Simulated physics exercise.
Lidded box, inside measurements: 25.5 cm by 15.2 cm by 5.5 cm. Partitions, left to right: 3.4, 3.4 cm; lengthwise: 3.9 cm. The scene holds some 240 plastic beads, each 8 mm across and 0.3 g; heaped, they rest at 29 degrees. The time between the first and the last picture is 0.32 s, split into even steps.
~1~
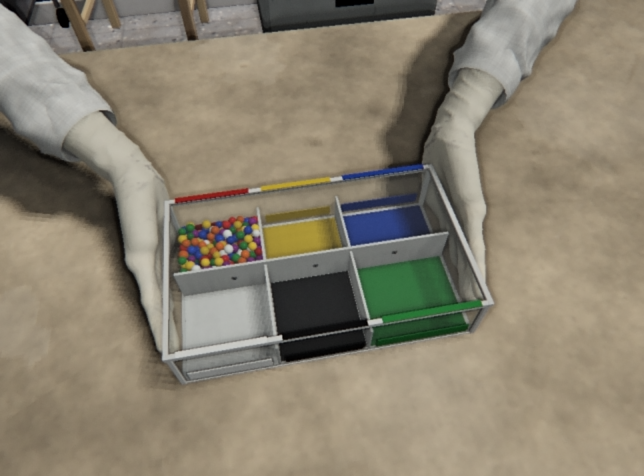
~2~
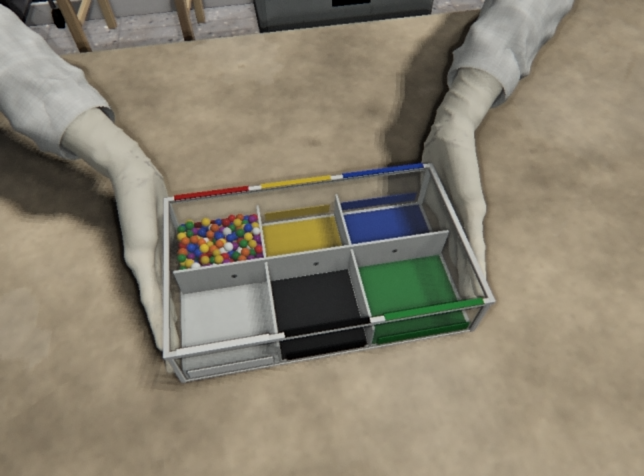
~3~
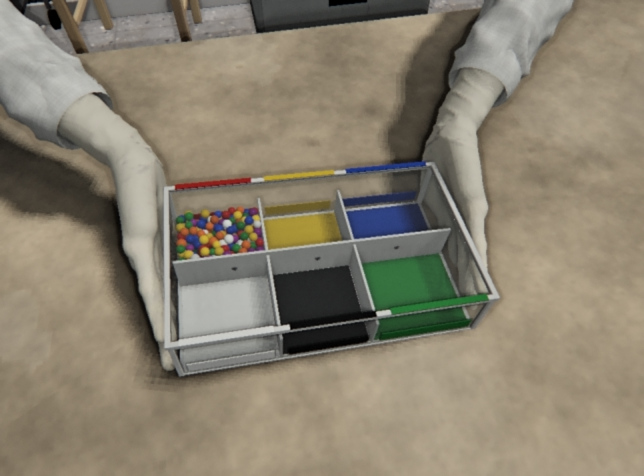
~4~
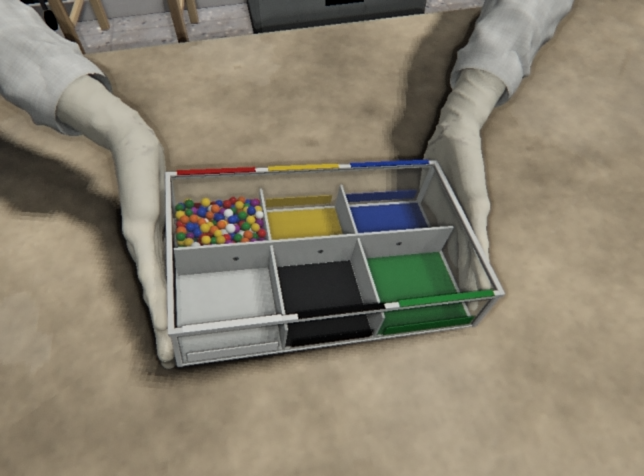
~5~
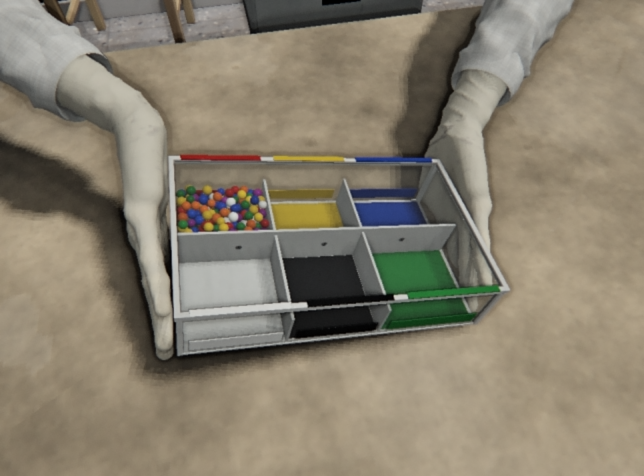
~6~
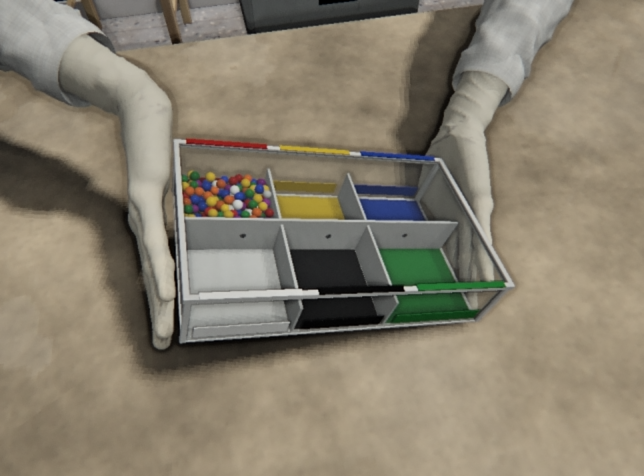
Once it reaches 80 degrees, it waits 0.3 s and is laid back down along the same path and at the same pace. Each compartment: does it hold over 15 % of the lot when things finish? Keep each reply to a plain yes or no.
Here goes: Red yes; blue yes; green no; yellow no; white no; black no.
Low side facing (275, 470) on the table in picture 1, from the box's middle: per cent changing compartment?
That would be close to 25 per cent.
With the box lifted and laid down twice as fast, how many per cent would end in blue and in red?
In per cent, blue gets 50 and red gets 30.
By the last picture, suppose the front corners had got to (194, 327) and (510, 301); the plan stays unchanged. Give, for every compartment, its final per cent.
Each compartment ends with this per cent: Red 40, blue 5, green 40, yellow 10, white 0 and black 5.
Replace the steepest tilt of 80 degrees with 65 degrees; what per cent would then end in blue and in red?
The blue compartment would get 15 per cent and the red one 65 per cent.
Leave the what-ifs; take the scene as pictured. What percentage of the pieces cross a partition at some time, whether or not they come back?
I'd say near 60 percent of them.
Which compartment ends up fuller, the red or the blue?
The blue compartment ends up with more.
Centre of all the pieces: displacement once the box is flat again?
Displacement: Near 11.5 cm.
Then, 1.18 s after the last picture, tilt 80 degrees; red 50 %, blue 35 %, yellow 10 %.
Then, 1.96 s after the last picture, tilt 40 degrees; red 40 %, blue 55 %, yellow 10 %.
Then, 2.77 s after the last picture, tilt 0 degrees; red 40 %, blue 55 %, yellow 10 %.
In the end, red 40 %, blue 55 %, green 0 %, yellow 10 %, white 0 %, black 0 %.
